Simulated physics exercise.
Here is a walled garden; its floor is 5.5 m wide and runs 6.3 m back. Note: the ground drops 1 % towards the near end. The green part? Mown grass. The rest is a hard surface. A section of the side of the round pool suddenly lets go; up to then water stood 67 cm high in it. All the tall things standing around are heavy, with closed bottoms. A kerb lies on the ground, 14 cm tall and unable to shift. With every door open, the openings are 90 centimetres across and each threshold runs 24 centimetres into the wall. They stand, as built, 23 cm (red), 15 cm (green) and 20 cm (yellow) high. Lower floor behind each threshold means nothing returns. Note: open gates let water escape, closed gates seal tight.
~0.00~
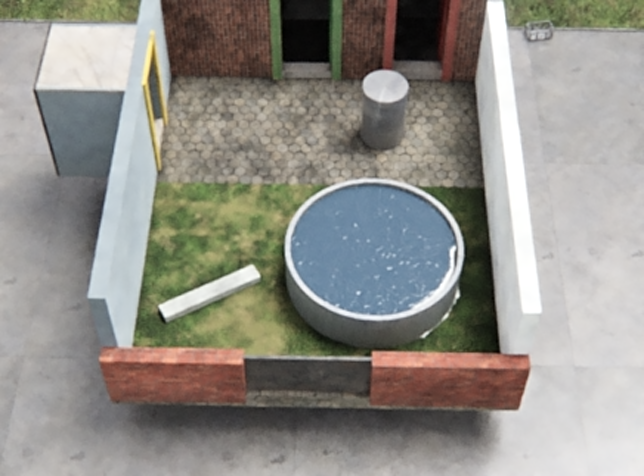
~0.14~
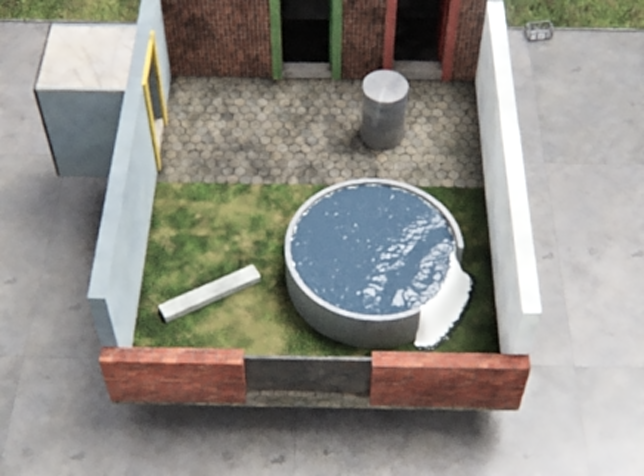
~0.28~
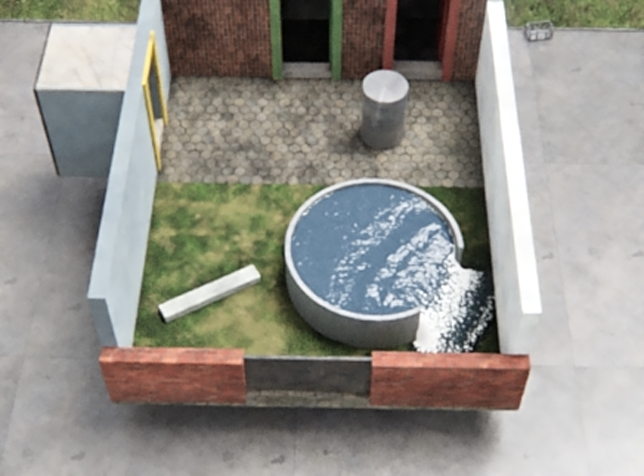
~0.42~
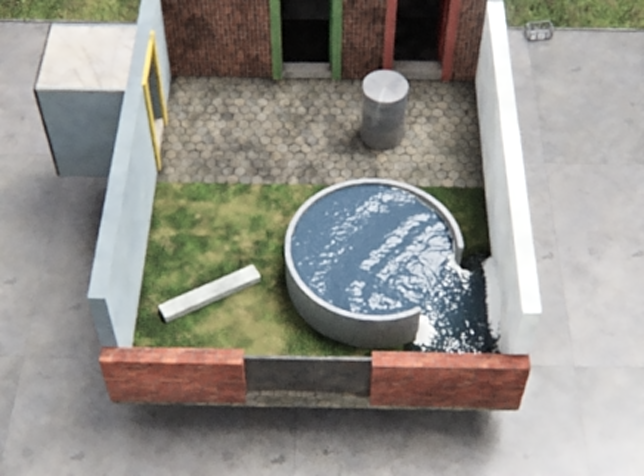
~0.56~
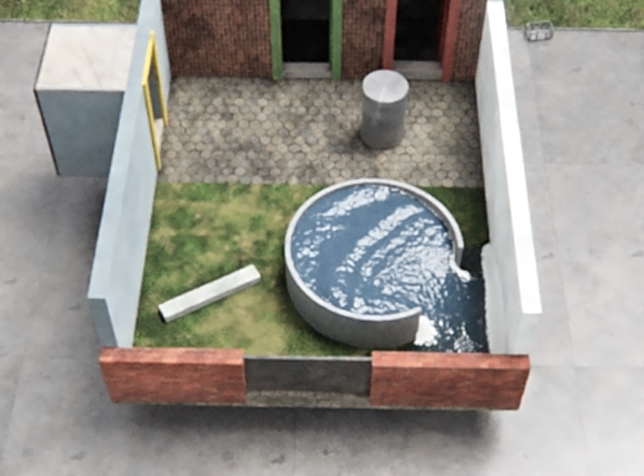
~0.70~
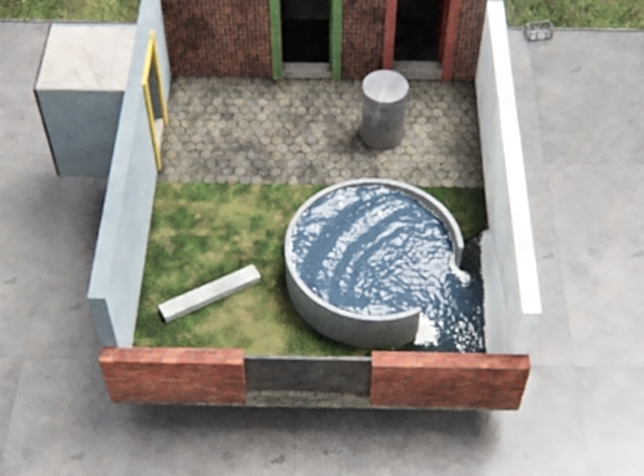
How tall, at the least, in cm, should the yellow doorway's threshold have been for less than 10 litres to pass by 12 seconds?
I would say 7 cm.
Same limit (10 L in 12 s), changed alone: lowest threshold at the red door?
The red one would have to be about 14.0 cm high.
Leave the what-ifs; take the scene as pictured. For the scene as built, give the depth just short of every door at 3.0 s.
Door depths (cm): Red = 0, green = 0, yellow = 0.
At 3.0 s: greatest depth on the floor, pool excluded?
I'd put it near 39 cm.
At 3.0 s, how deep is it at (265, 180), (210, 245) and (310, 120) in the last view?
In that order: 0, 0 and 0 cm.
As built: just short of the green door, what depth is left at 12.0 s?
It comes to about 9.5 centimetres deep.
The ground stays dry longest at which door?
Yellow door.
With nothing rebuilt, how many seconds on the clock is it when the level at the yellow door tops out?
9.0 s.
After 1.4 s water covers 15 % of the floor, deepest (67 cm) near (498, 385); it has not reached the yellow door.
After 3.0 s water covers 45 % of the floor, deepest (39 cm) near (473, 385); it has not reached the yellow door.
After 12.0 s water covers 95 % of the floor, deepest (16 cm) near (128, 378); 9 cm at the yellow door, 0 litres in over its 20 cm threshold.
At the yellow door as built, the water arrived by 6.1 s and peaked near 9 cm at 8.8 s.
Run again over the same 12 s with other heights there, 24 litres in over 6 cm, 5 litres over 8 cm. The limit of 10 litres is kept from about 7 cm up.
